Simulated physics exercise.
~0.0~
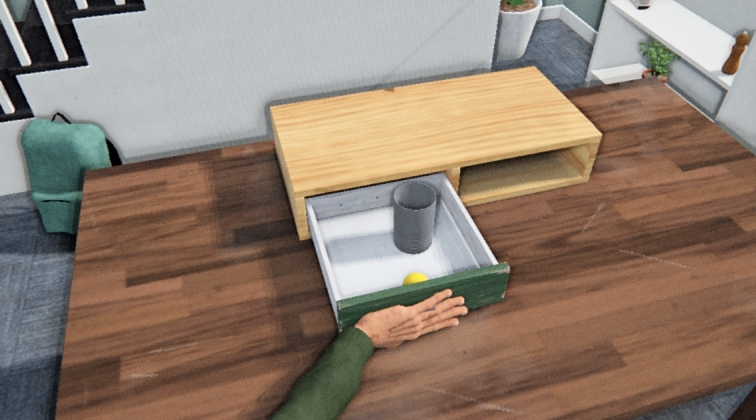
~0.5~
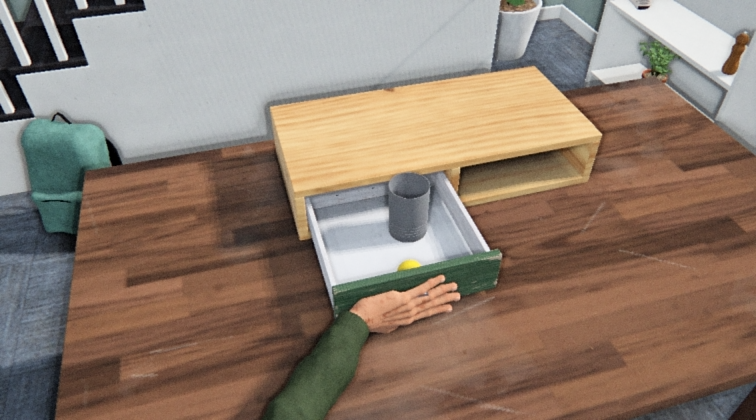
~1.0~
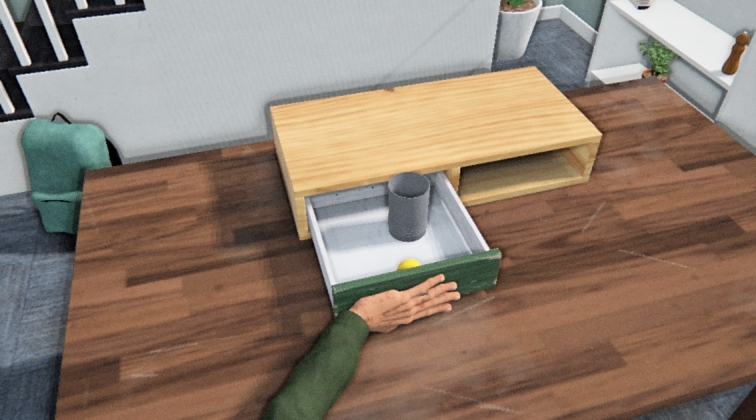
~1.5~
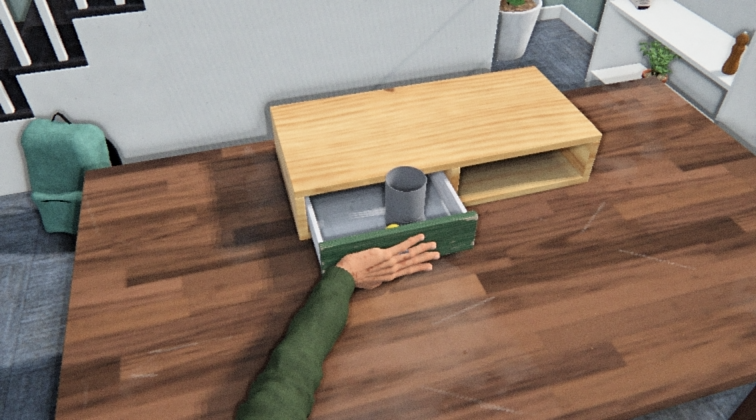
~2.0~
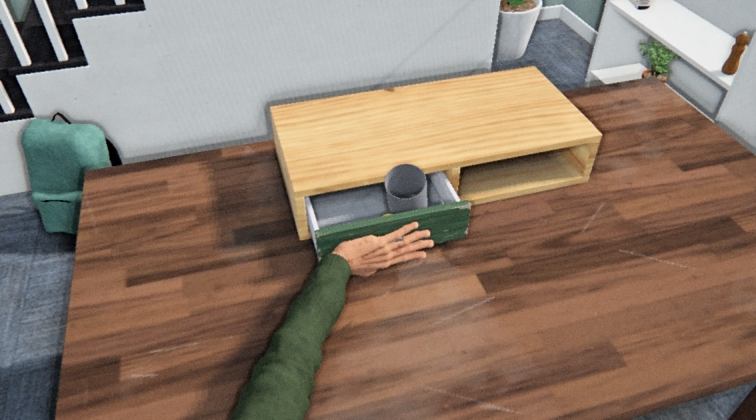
At the start, a green-fronted drawer stands open from a low wooden cabinet on a table, holding an upright grey beaker and a small yellow lemon near its front. A hand in a green sleeve rests against the drawer front and pushes it slightly inward, carrying both items along. The drawer pauses briefly, then slides farther in, and the lemon becomes hidden behind the front panel. As the hand pushes a little more, the beaker begins to lean near the cabinet's edge. The drawer does not close and ends ajar, with the hand still against it.
